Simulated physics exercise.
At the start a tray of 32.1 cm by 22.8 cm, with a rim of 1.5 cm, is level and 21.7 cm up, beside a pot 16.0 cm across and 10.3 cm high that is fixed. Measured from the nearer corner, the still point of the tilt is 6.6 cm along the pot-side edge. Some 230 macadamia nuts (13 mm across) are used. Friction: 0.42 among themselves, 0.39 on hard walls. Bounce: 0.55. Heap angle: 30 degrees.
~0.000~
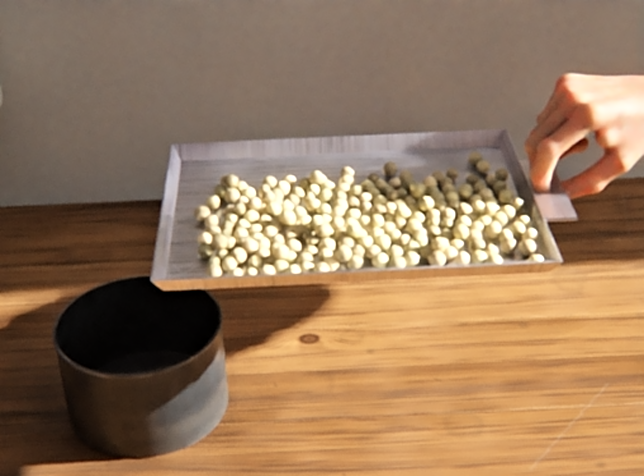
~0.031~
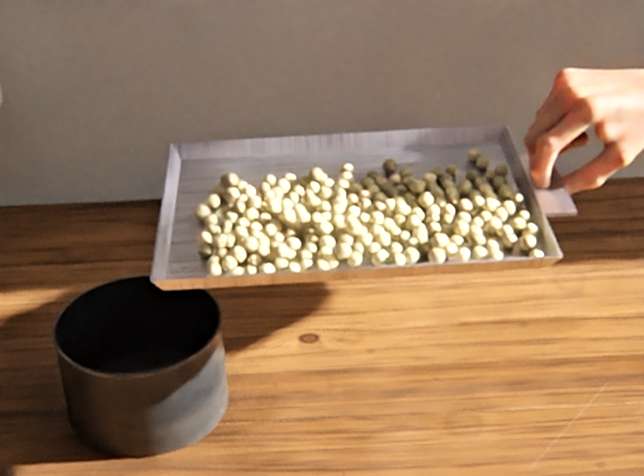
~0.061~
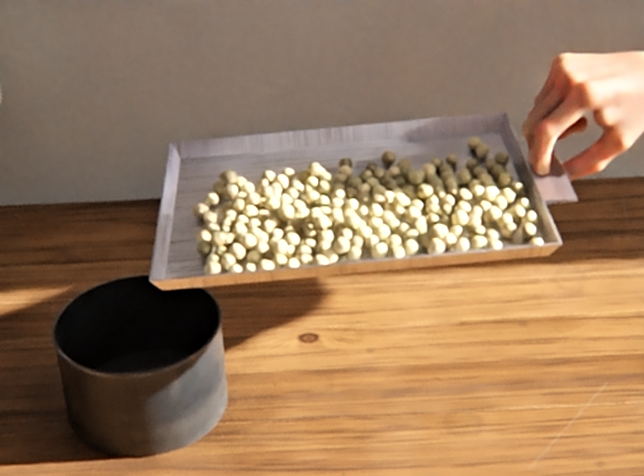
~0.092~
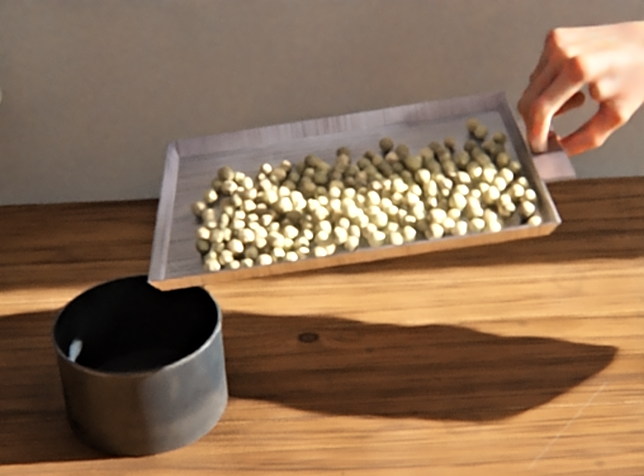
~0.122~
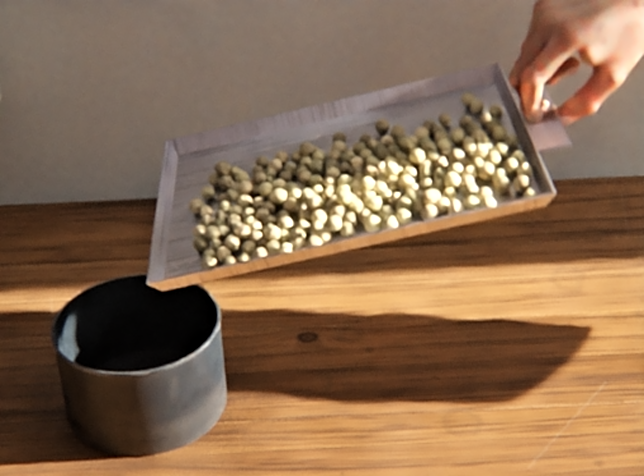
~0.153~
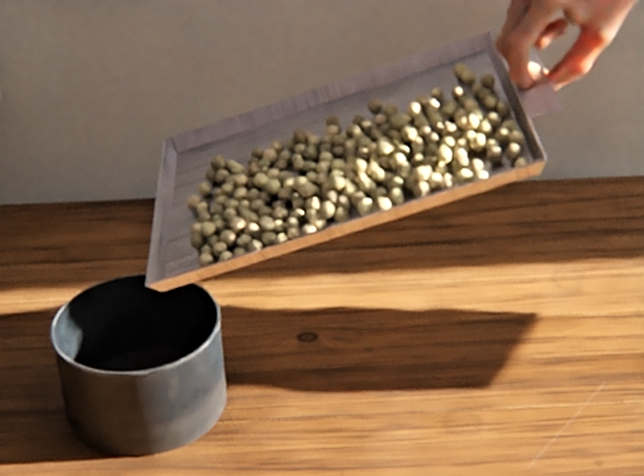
A hand raising the right end of a metal tray of round, pale nuts, tilting it toward a dark pot at left.
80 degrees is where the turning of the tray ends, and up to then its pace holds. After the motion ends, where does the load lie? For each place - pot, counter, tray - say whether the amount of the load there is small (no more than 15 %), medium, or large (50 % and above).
Pot: Medium; counter: Large; left on the tray: Small.
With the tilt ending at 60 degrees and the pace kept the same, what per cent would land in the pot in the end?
In that case some 35 per cent.
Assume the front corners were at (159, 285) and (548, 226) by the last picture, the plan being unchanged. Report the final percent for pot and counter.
That works out as pot 0 and counter 100.
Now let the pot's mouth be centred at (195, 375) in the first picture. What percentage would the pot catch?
I'd put it at around 10 per cent.
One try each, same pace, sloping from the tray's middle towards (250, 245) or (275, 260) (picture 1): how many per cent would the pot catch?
Roughly 5 per cent on the first try and 0 per cent on the second.
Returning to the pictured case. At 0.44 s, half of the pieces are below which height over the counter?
Around 28 cm up.
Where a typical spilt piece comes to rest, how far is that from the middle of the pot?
That comes to near 26 cm.
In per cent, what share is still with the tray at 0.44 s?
It works out to near 90 per cent of the load.
After 0.33 s, tilt 52 degrees; the tray holds 100 %, the pot 0 %.
After 0.44 s, tilt 72 degrees; the tray holds 90 %, the pot 0 %.
Then, at 0.69 s, tilt 80 degrees; the tray holds 0 %, the pot 25 %.
At rest (1.8 s), pot 30 %, counter 70 %, tray 0 %.
